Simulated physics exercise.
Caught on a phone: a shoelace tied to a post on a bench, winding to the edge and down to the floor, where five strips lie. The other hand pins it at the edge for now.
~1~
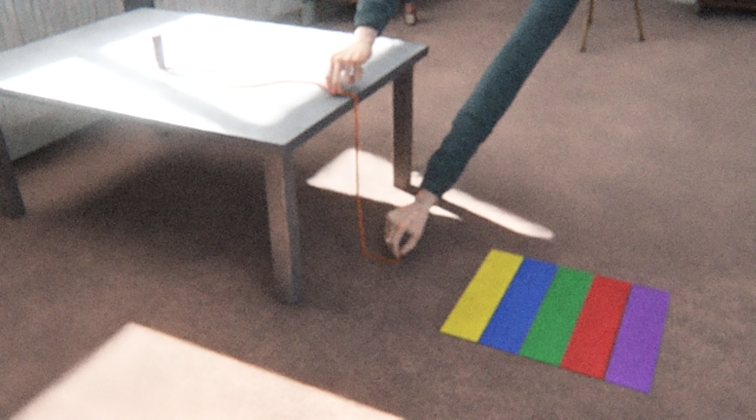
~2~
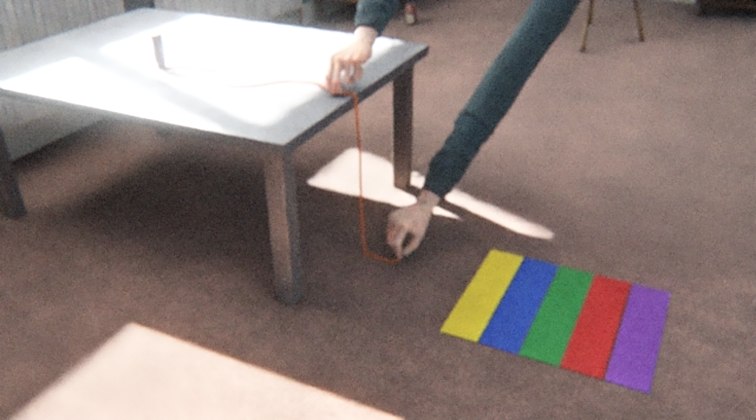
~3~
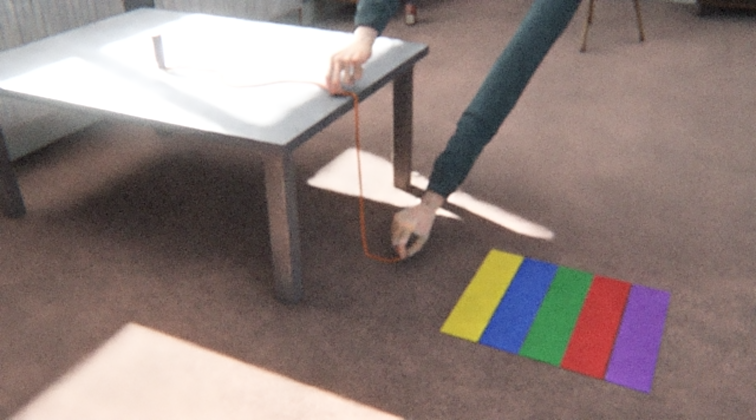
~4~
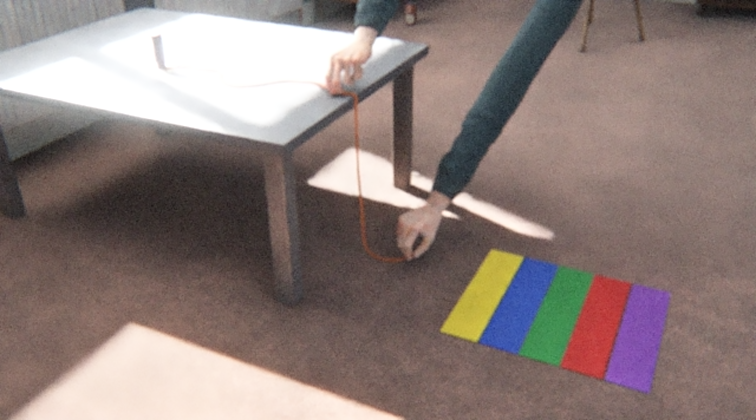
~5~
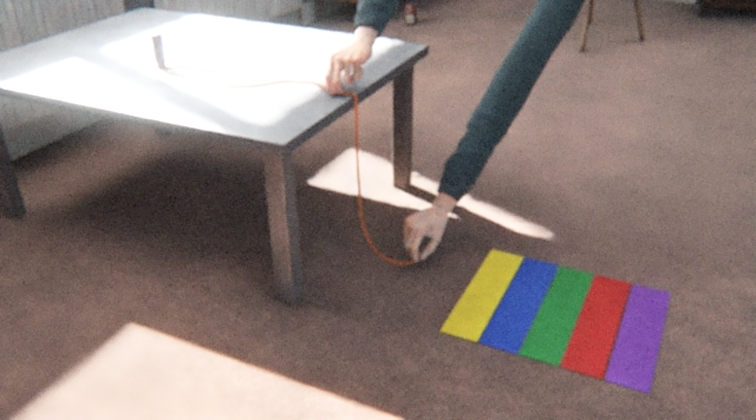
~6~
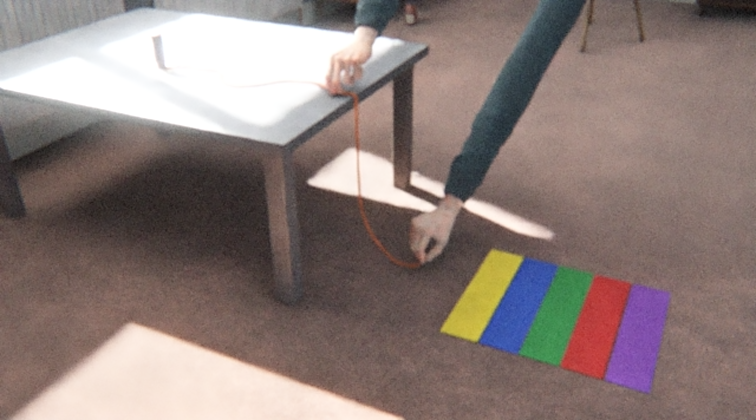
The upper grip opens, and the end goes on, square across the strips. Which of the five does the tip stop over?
The end stops over the green strip.
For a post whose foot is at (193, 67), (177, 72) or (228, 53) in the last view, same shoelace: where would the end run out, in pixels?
The places are (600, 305), (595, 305) and (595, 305).
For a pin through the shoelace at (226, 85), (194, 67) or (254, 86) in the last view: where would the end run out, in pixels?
Near (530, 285), (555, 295) and (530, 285).
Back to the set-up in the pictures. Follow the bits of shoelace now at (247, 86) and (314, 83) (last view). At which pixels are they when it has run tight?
At (276, 85), then (341, 94).
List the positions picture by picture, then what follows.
In the first frame, end (400, 253); yellow (468, 319); blue (506, 330); green (546, 342); red (588, 354); purple (631, 366).
In the second frame, end (402, 253); shoelace through (195, 69) (229, 86) (301, 82) (356, 103) (361, 175) (364, 239).
In the third frame, end (406, 254).
In the fourth frame, end (412, 256); shoelace through (195, 69) (229, 86) (301, 82) (356, 103) (358, 174) (364, 239).
In the fifth frame, end (419, 257).
In the sixth frame, end (426, 259); shoelace through (195, 69) (229, 86) (301, 82) (356, 103) (359, 174) (375, 240).
Early on, end near (494, 277); over yellow.
Midway, end near (538, 288); over blue.
At the end of the slack, end near (564, 295); over green. It gets as far as the green strip.
